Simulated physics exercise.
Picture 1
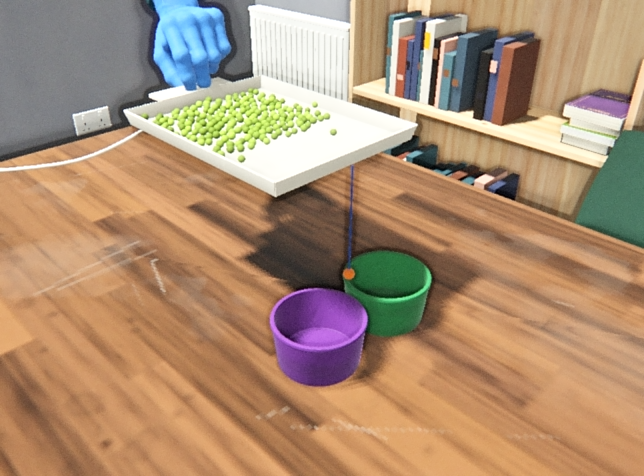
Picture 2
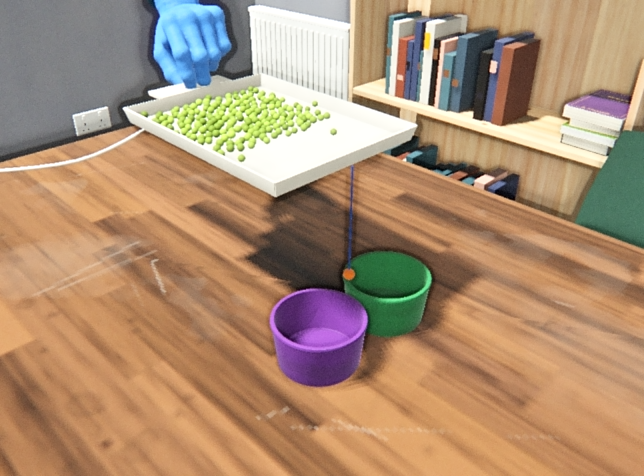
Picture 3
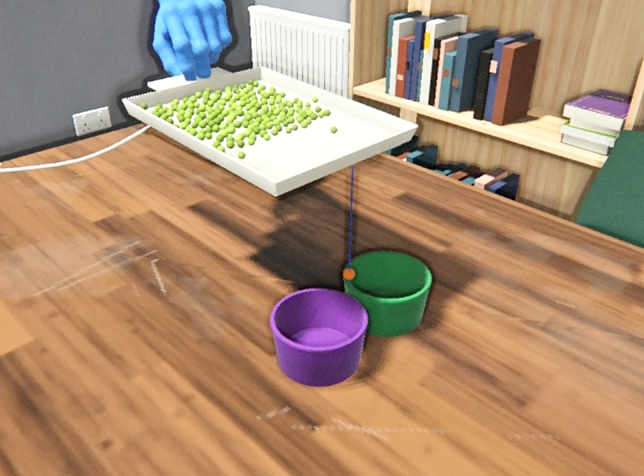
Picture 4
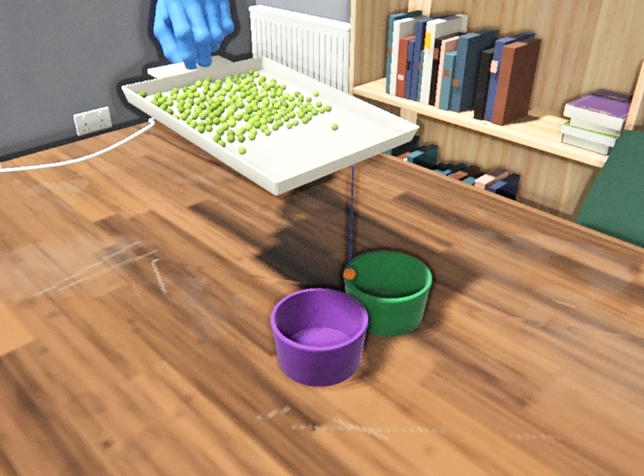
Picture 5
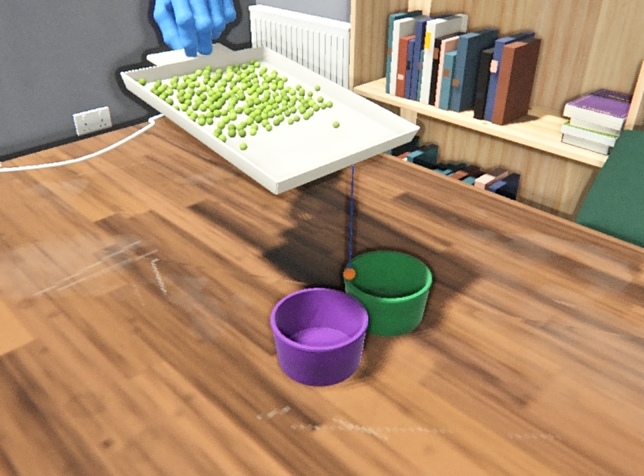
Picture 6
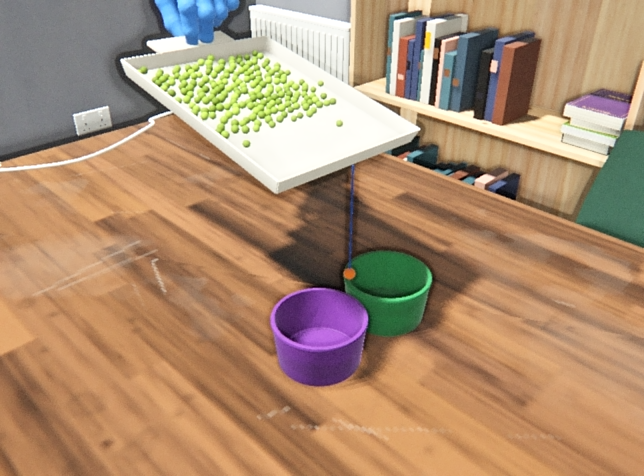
A blue-gloved hand holds the far end of a white tray above a wooden floor, seen from slightly above in a room with a radiator and bookshelves. Green peas lie across the tray, a small orange bead hangs on a thread beneath it, and empty purple and green dishes sit below. The hand slowly raises the far end, tilting the tray slightly, while the view stays still.
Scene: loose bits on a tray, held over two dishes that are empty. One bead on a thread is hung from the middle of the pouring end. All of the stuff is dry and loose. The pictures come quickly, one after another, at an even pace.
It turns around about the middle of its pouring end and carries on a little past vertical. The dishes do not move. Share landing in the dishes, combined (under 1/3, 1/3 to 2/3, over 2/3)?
1/3 to 2/3.
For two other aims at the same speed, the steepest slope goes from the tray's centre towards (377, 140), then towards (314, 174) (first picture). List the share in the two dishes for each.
Roughly 50 percent first and 60 percent second.
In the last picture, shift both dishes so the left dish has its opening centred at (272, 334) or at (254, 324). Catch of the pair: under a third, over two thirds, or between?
Where the dishes stand first, less than a third; where they stand second, less than a third.
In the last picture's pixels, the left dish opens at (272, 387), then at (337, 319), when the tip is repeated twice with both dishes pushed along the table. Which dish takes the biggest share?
The one on the right side; the one on the right side.
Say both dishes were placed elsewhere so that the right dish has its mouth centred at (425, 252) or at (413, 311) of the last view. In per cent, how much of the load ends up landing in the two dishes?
Trial 1 around 60 percent, trial 2 around 40 percent.
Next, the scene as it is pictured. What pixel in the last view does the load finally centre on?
The centre settles at about (388, 311).
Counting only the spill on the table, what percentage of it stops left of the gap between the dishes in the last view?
It works out at some 10 percent.
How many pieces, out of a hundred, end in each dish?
Left dish: 10; right dish: 50 percent.
Shortly afterwards, tray tipped steeply; the bulk on the tray; a little in the right dish; a little outside both; only a few in the air.
Next, tray tipped right over; a little on the tray; a little in the left dish; near a quarter in the right dish; near a quarter outside both; near a third in the air.
Some moments later, tray tipped past a quarter turn; a little in the left dish; near half in the right dish; near half outside both.
In the end, tray tipped past a quarter turn; a little in the left dish; near half in the right dish; near half outside both.
